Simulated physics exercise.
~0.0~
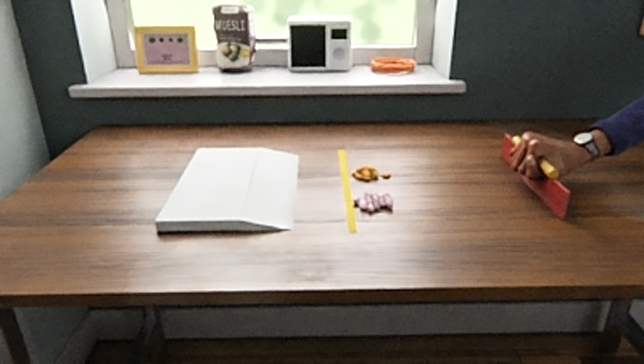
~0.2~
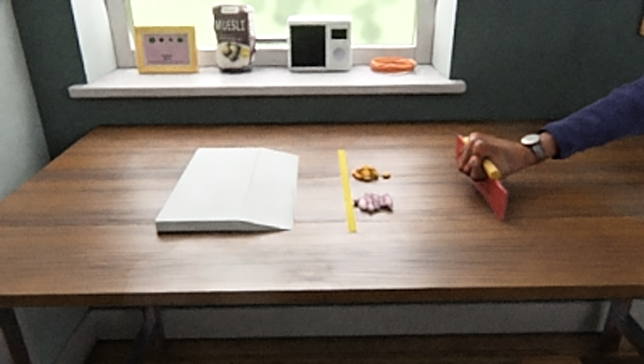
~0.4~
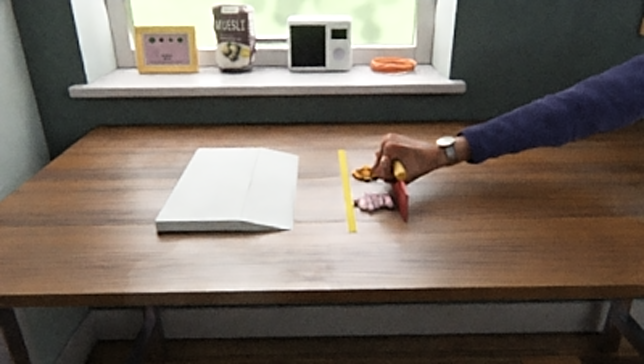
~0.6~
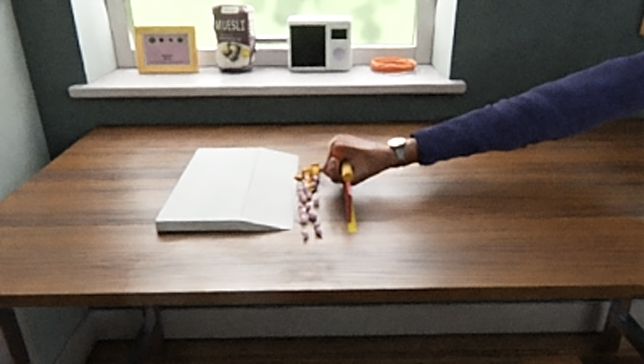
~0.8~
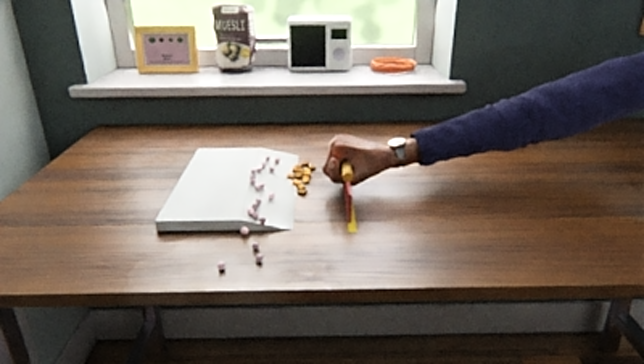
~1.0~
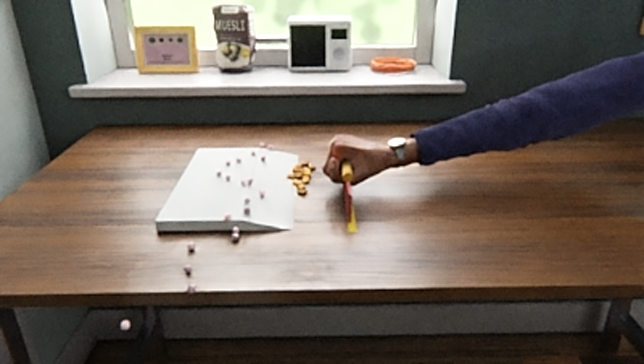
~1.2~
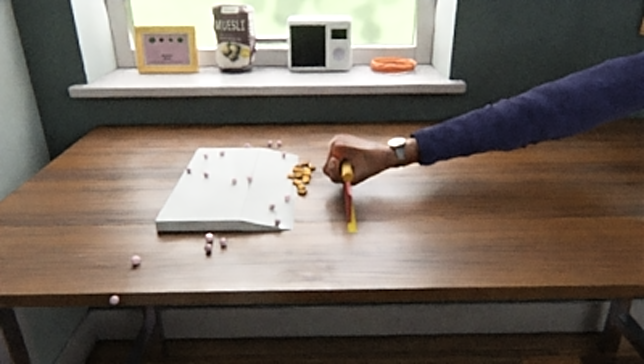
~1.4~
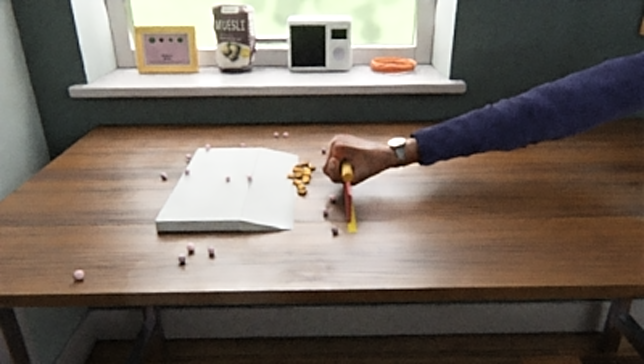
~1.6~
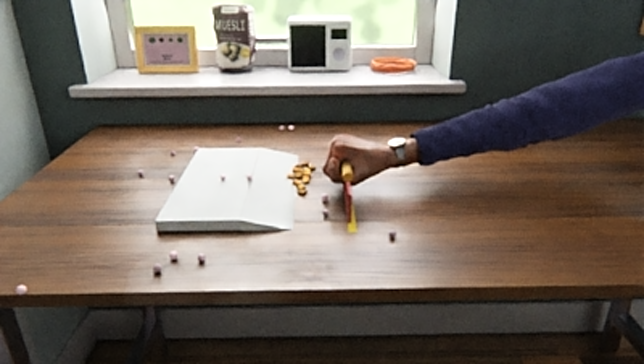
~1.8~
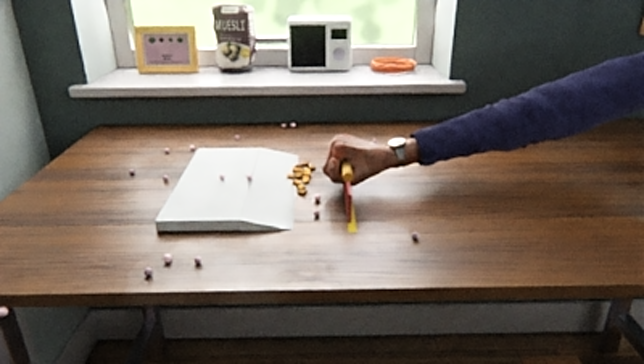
On a wooden table below a window, a hand slides a red scraper left into small orange and pink bits, stopping at a yellow tape line. The pink bits scatter over and around a white slab, a few staying on top, while the orange ones settle by its sloping edge.
